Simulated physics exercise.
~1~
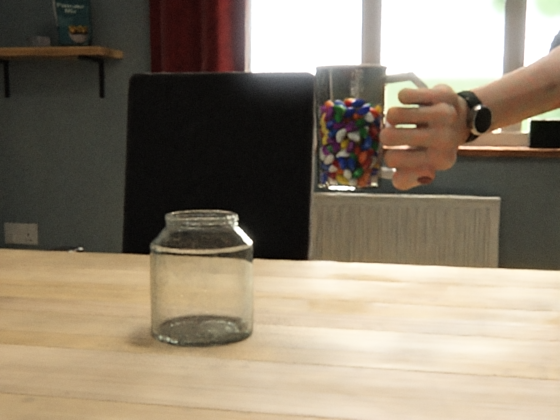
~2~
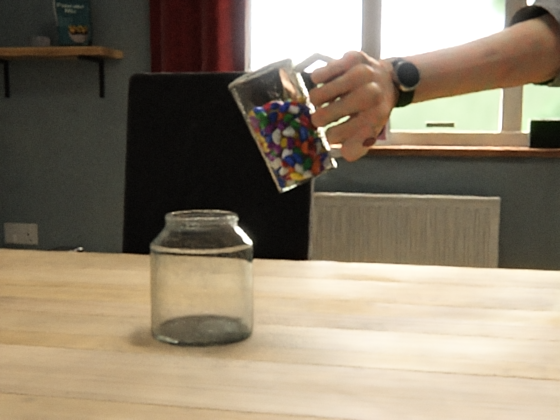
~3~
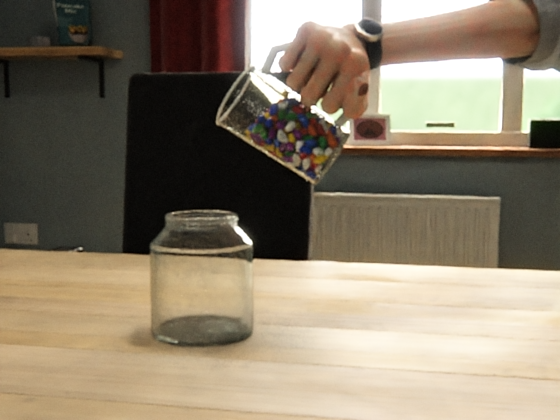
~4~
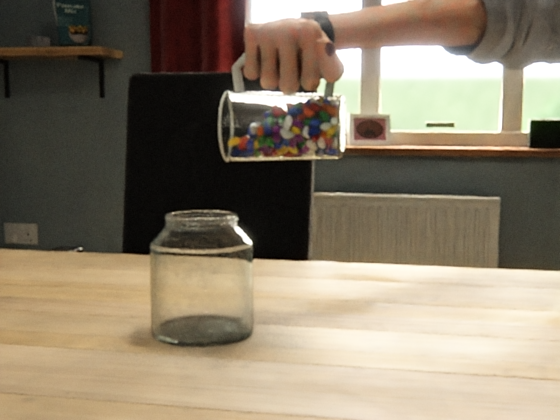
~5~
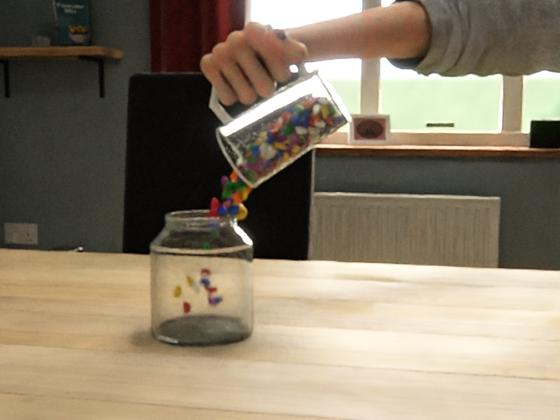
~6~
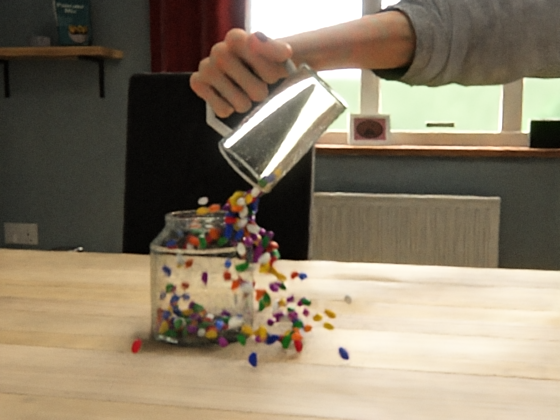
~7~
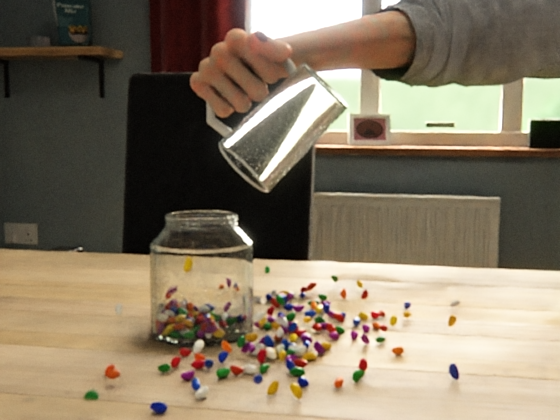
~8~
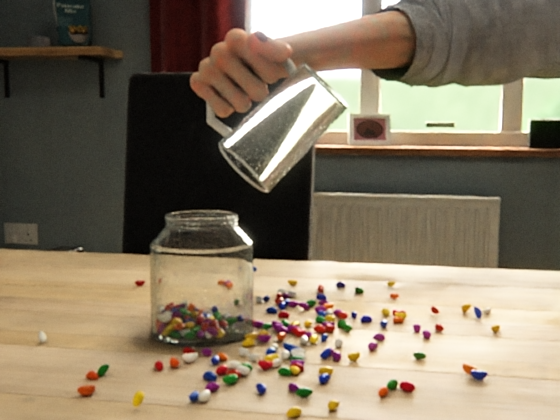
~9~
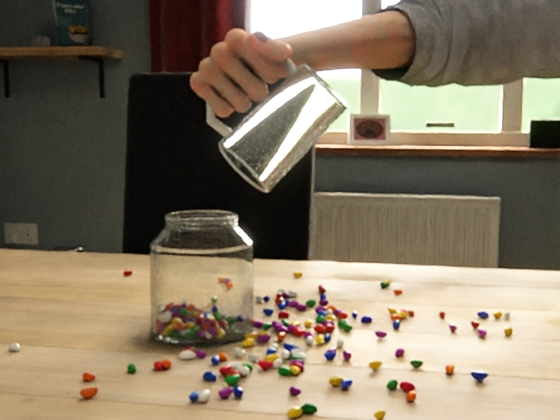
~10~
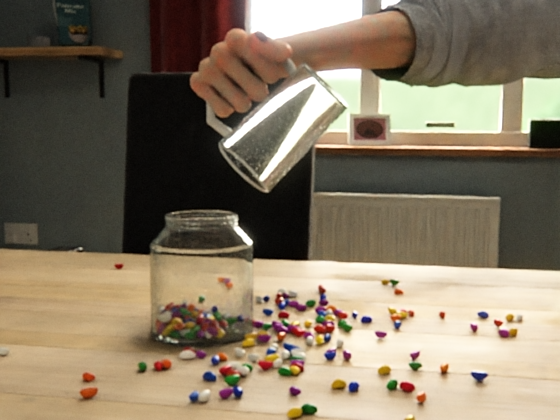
On a wooden table in a room with a window and radiator, a hand tips a clear cup of colourful jelly beans over an empty glass jar until the cup is empty; some land inside, but most spill and scatter across the tabletop.
